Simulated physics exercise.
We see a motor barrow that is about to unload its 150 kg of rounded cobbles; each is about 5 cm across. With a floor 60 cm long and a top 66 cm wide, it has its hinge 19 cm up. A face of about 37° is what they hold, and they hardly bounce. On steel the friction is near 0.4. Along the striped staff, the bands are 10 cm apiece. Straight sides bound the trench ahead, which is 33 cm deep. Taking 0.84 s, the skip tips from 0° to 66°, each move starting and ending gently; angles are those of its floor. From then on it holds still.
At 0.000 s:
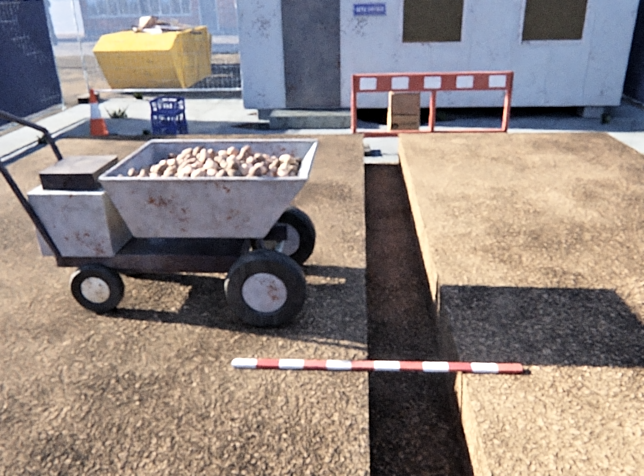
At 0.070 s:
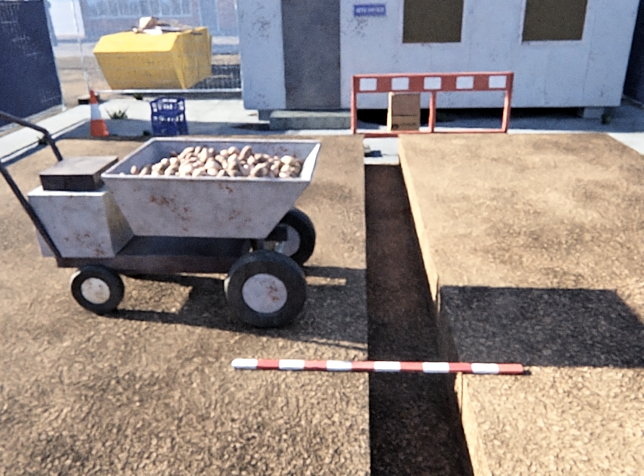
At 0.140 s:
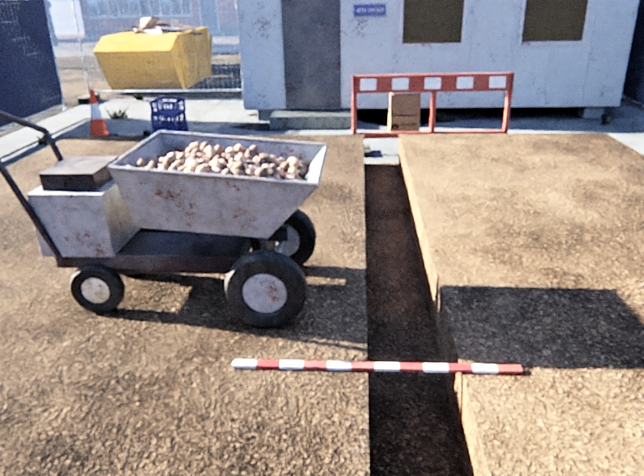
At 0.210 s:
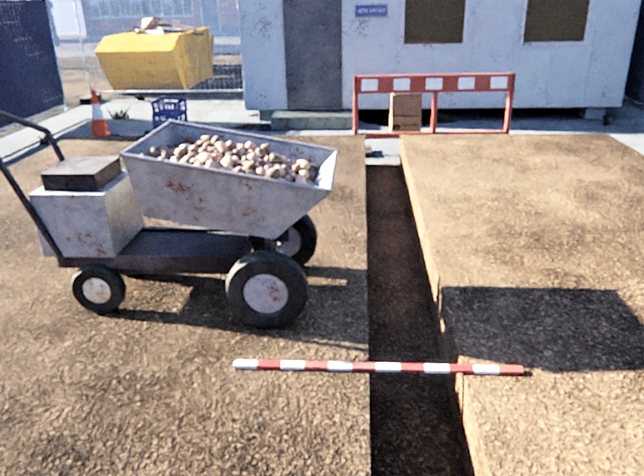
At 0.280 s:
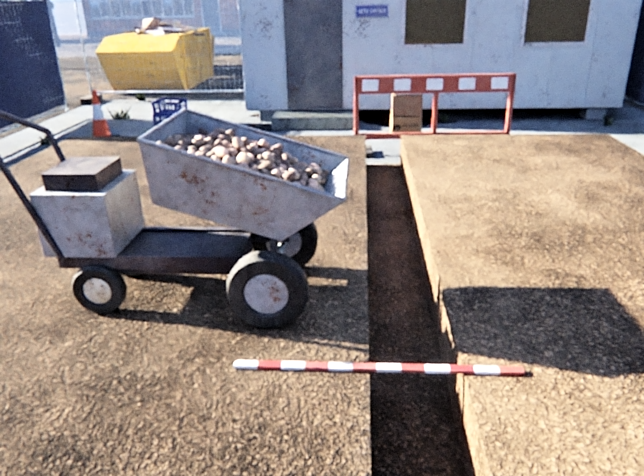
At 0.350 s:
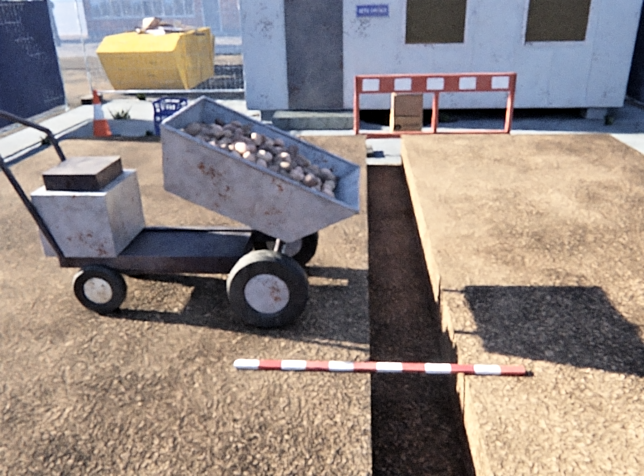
A grey skip full of rounded cobbles on a four-wheeled motor barrow tilts smoothly toward the right, its left end rising and its lip reaching out over the near edge of a straight trench, while the barrow's wheels stay still.
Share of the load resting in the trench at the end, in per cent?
71 per cent.
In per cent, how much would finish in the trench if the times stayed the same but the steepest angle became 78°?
Then roughly 80 percent.
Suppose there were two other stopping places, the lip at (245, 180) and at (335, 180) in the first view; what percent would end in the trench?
Close to 80 percent in the first case, 50 percent in the second.
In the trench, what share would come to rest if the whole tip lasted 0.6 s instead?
Probably about 65 in a hundred.
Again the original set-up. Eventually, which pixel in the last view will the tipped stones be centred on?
Around (421, 333).
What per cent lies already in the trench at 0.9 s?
Some 20 per cent of the load by that point.
After 0.6 s the floor is at 56°; 100 % in the skip; the foremost stones are at (383, 242).
After 0.9 s the floor is at 66°; 74 % in the skip, 21 % in the trench, 5 % past the trench; the foremost stones are at (472, 308).
After 1.3 s the floor is at 66°; 35 % in the skip, 39 % in the trench, 26 % past the trench; the foremost stones are at (586, 296).
After 3.2 s the floor is at 66°; 2 % in the skip, 71 % in the trench, 26 % past the trench; the foremost stones are past the picture's edge.
